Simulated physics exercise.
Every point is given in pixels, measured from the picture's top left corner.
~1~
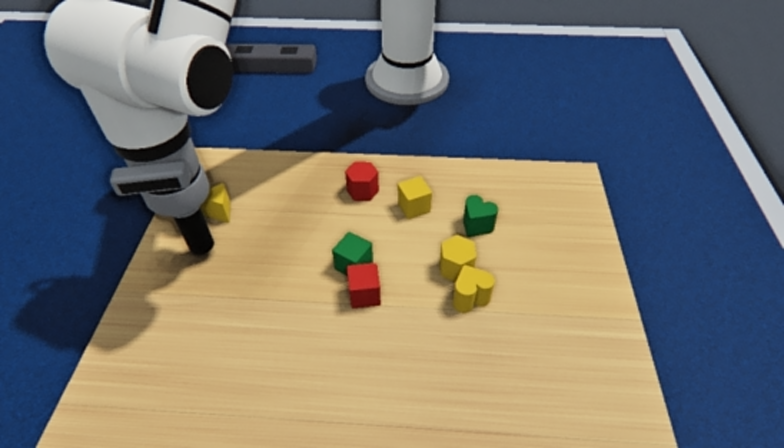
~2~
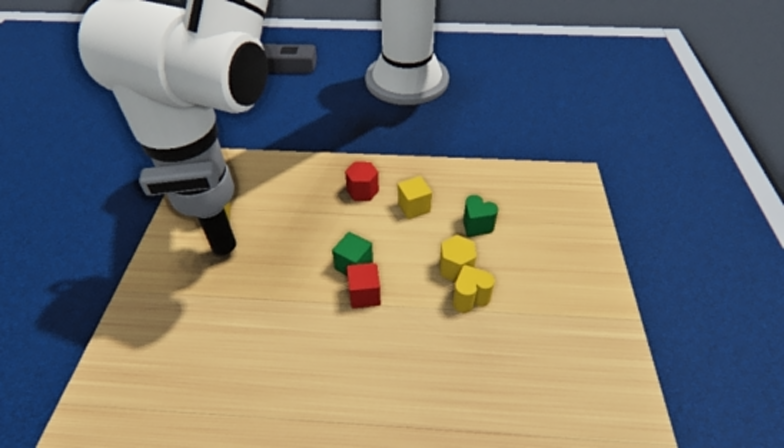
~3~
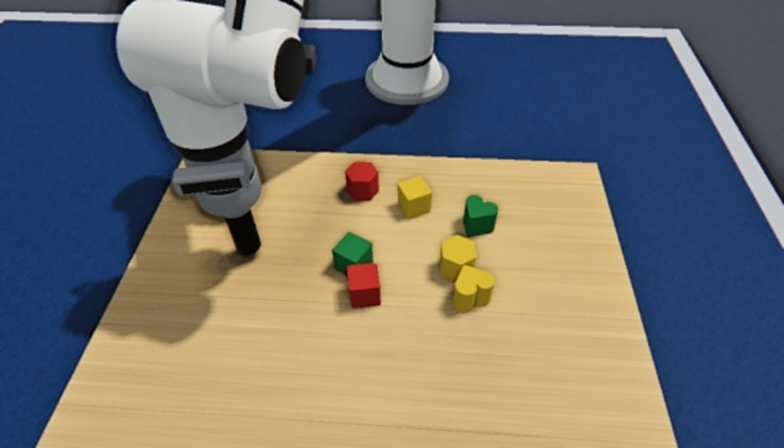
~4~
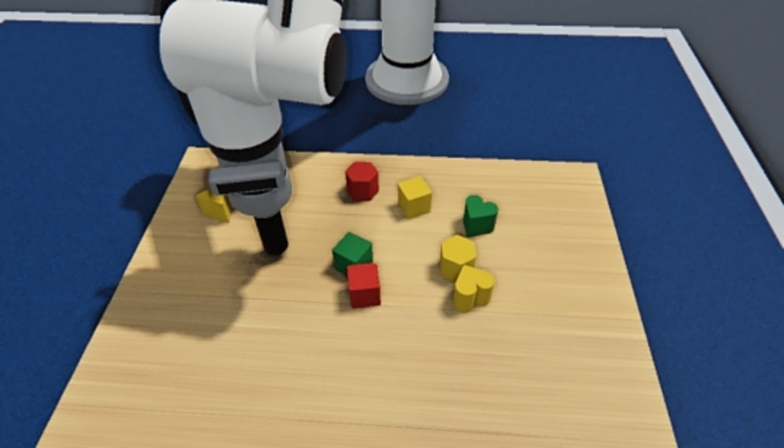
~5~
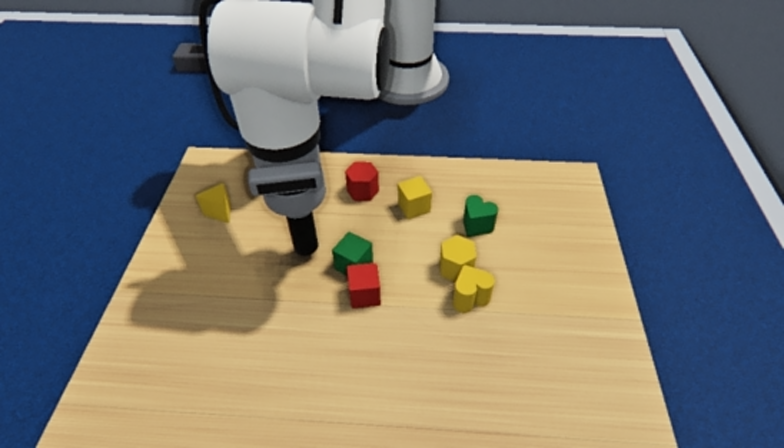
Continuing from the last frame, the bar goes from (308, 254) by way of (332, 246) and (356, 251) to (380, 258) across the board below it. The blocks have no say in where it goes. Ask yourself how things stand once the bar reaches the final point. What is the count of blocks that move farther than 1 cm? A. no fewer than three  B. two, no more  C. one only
That would be B.
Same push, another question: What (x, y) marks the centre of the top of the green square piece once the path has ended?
I predict (377, 261).
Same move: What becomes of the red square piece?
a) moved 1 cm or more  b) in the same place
The answer is a.
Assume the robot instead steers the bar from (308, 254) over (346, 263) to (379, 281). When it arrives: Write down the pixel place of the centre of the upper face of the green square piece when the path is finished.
By then it is at (407, 256).
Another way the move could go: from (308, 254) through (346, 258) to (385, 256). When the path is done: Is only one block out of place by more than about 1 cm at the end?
Yes, it checks out.
What follows on the original path. One third of the way, bar (332, 238); nothing pushed yet.
Two thirds of the way, bar (356, 243); green square piece (361, 253), turned 40° clockwise; red square piece (363, 278).
At the end, bar (380, 251); green square piece (377, 261), turned 65° clockwise; red square piece (364, 286), turned 15° clockwise.
